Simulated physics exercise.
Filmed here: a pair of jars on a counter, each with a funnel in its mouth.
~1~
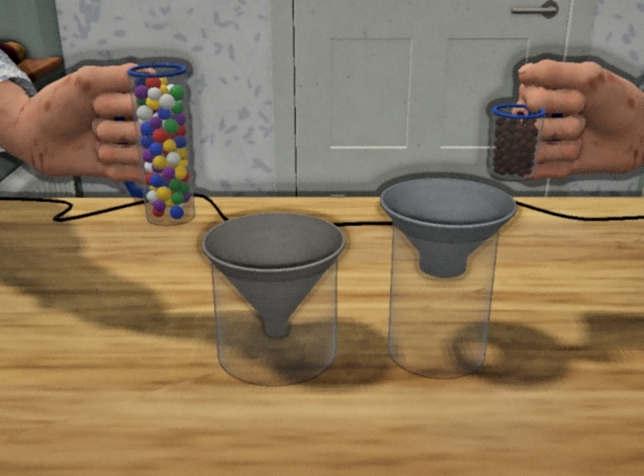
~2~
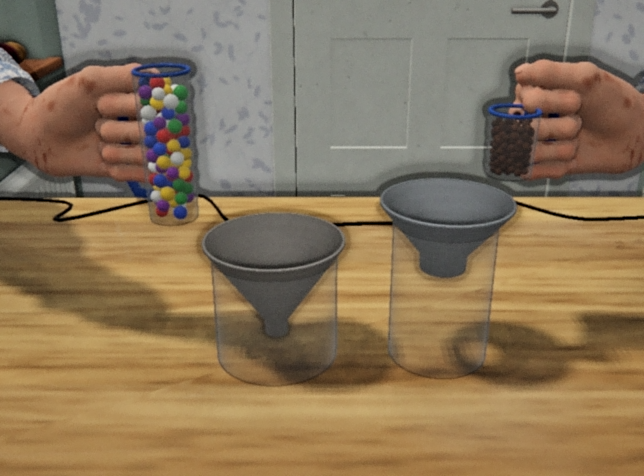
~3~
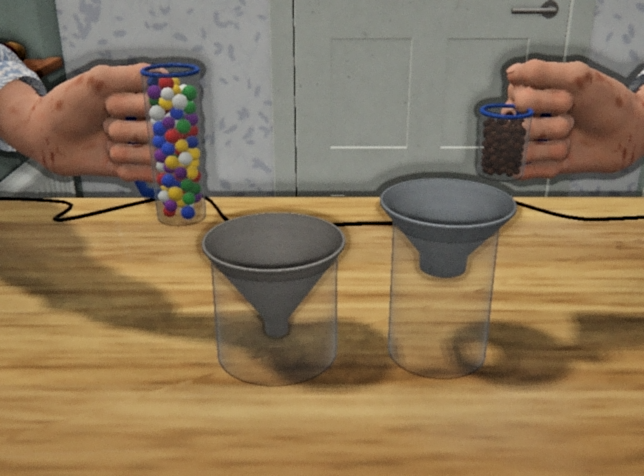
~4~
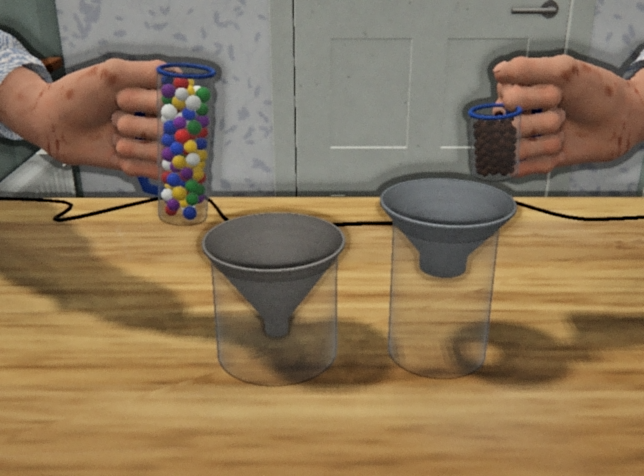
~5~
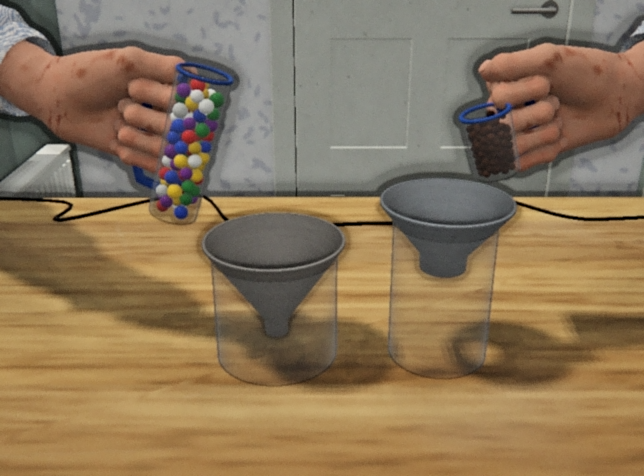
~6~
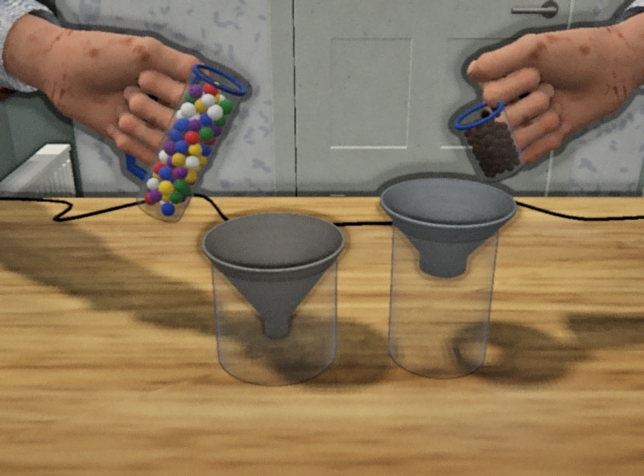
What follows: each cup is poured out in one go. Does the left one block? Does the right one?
Well, in the end the left one gets clogged; the right one lets it all pass.
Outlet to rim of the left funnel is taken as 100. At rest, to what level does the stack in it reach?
About 75 %.
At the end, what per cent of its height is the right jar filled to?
Around 10 per cent.
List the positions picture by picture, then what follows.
The first picture shows left funnel (274, 249), outlet at (277, 331), under two pieces wide; left cup (164, 146), holding glass marbles; right funnel (447, 211), outlet at (442, 268), about 6 pieces wide; right cup (515, 143), holding allspice berries.
The second picture shows left cup (168, 146), upright; right cup (512, 143), upright.
The third picture shows left cup (176, 146), upright; right cup (503, 143), upright.
The fourth picture shows left cup (185, 146), tipped 6°; right cup (495, 143), tipped 6°.
The fifth picture shows left cup (188, 146), tipped 17°; right cup (491, 143), tipped 17°.
The sixth picture shows left funnel (274, 249), outlet at (277, 331); left cup (188, 146), tipped 28°; right funnel (447, 211), outlet at (442, 268); right cup (491, 143), tipped 28°.
Then, 0.23 s later than the last frame, left, every one still in the cup; right, every one still in the cup.
Then, 0.52 s later than the last frame, left, every one still in the cup; right, every one still in the cup.
Then, 0.83 s later than the last frame, left, the larger part still in the cup, roughly a quarter in or over the funnel; right, roughly two thirds still in the cup, roughly a quarter in or over the funnel, about a tenth down in the jar.
When it is over, left, almost all stuck in the funnel, just a few down in the jar; right, every one down in the jar.
